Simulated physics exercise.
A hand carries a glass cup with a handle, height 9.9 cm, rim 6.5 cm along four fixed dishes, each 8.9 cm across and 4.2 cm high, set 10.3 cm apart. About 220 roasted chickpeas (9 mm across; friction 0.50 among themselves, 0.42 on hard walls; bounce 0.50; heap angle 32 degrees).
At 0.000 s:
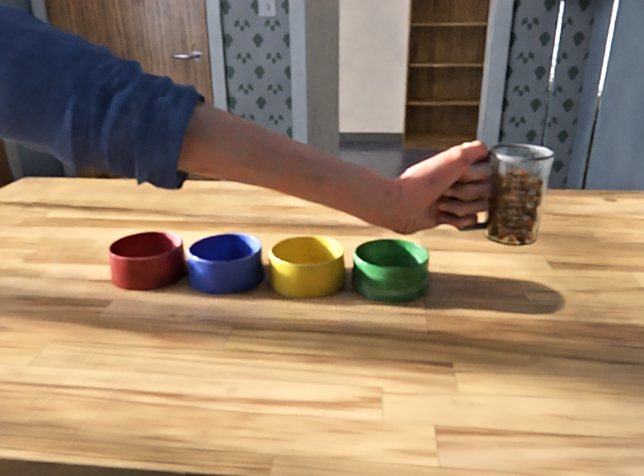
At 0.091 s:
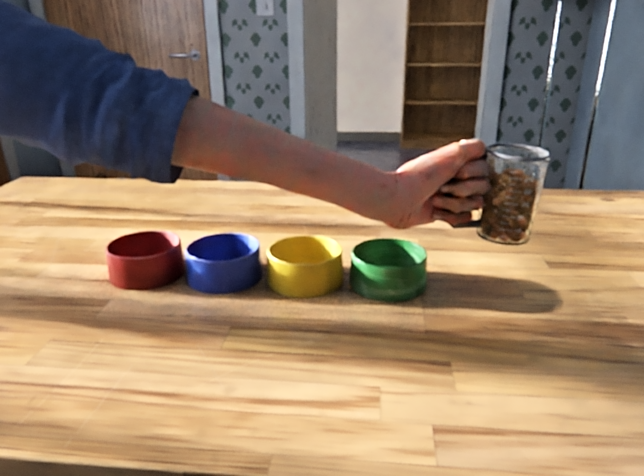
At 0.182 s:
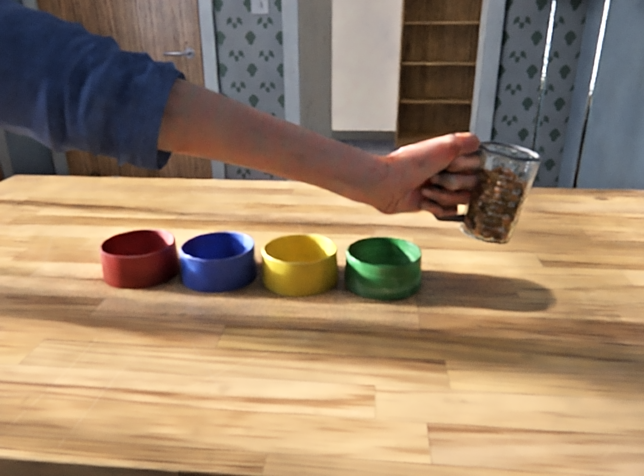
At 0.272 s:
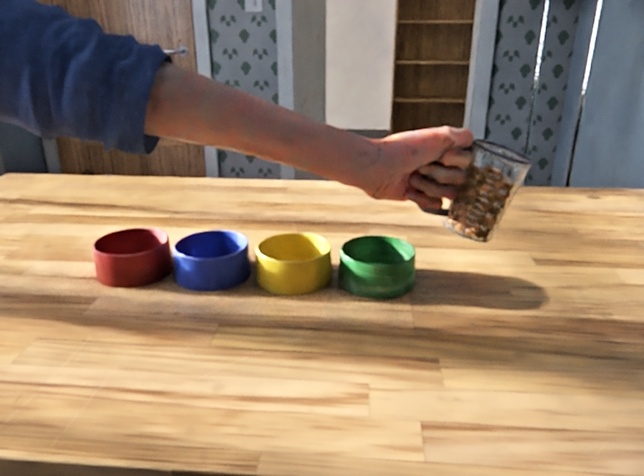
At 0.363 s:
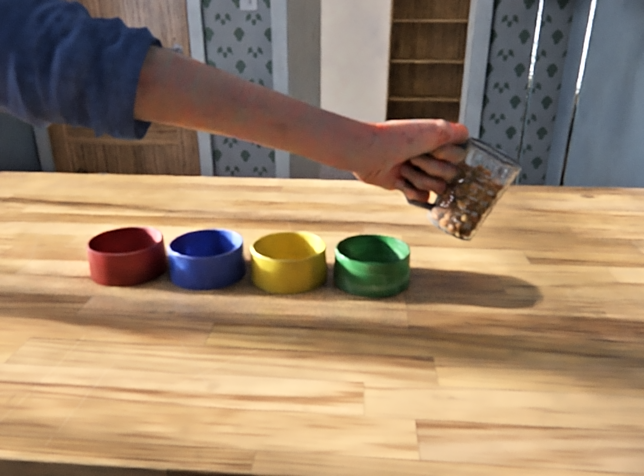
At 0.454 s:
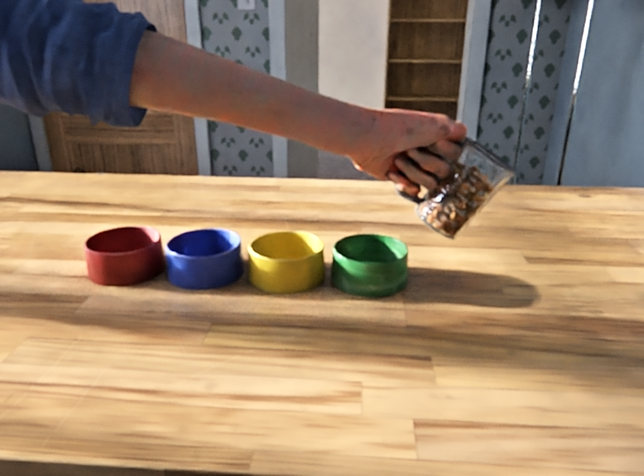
A hand reaching in from the left in a blue sleeve grips a glass cup of small brown pieces above a pale wooden table, seen from slightly above in a room with patterned walls. Red, blue, yellow and green dishes sit in a row, left to right, below the arm. The cup tilts steadily rightward, shifting slightly left, while the camera drifts gently right.
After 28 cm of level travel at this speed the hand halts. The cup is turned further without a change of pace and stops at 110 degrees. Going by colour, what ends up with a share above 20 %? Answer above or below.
Red below, blue below, green above, yellow below, counter above.
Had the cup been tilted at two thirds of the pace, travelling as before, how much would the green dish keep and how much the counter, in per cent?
Then: Green 80, counter 10.
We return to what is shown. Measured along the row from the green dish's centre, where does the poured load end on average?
About 5 cm to its right.
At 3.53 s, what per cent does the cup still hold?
Some 0 per cent of the load.
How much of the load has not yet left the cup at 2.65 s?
About 0 per cent.
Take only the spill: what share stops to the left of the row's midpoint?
Some 0 per cent.
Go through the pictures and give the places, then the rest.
Cup at (515, 195), tilt 0 degrees, lip at (551, 153), moved 0.0 cm; middle of the pieces at (514, 202); green dish at (391, 253); yellow dish at (307, 250); blue dish at (225, 247); red dish at (146, 244), in the first picture.
Cup at (510, 195), tilt 3 degrees, lip at (548, 154), moved 0.3 cm; middle of the pieces at (509, 202), in the second picture.
Cup at (497, 193), tilt 10 degrees, lip at (540, 157), moved 1.1 cm; middle of the pieces at (496, 200), in the third picture.
Cup at (484, 192), tilt 17 degrees, lip at (530, 161), moved 1.9 cm; middle of the pieces at (481, 198), in the fourth picture.
Cup at (471, 191), tilt 25 degrees, lip at (520, 165), moved 2.6 cm; middle of the pieces at (468, 197), in the fifth picture.
Cup at (462, 190), tilt 32 degrees, lip at (513, 170), moved 3.4 cm; middle of the pieces at (458, 196); green dish at (370, 248); yellow dish at (286, 245); blue dish at (204, 242); red dish at (123, 240). Its pace works out near 80 degrees a second; the hand travels 9 cm a second, in the sixth picture.
Then, at 1.77 s, tilt 110 degrees; cup holds 45 %, green 5 %.
After 2.65 s, tilt 110 degrees; cup holds 0 %, green 40 %.
Then, at 3.53 s, tilt 110 degrees; cup holds 0 %, green 40 %.
By 3.8 s all is still; red 0 %, blue 0 %, green 40 %, yellow 0 %, counter 60 %.
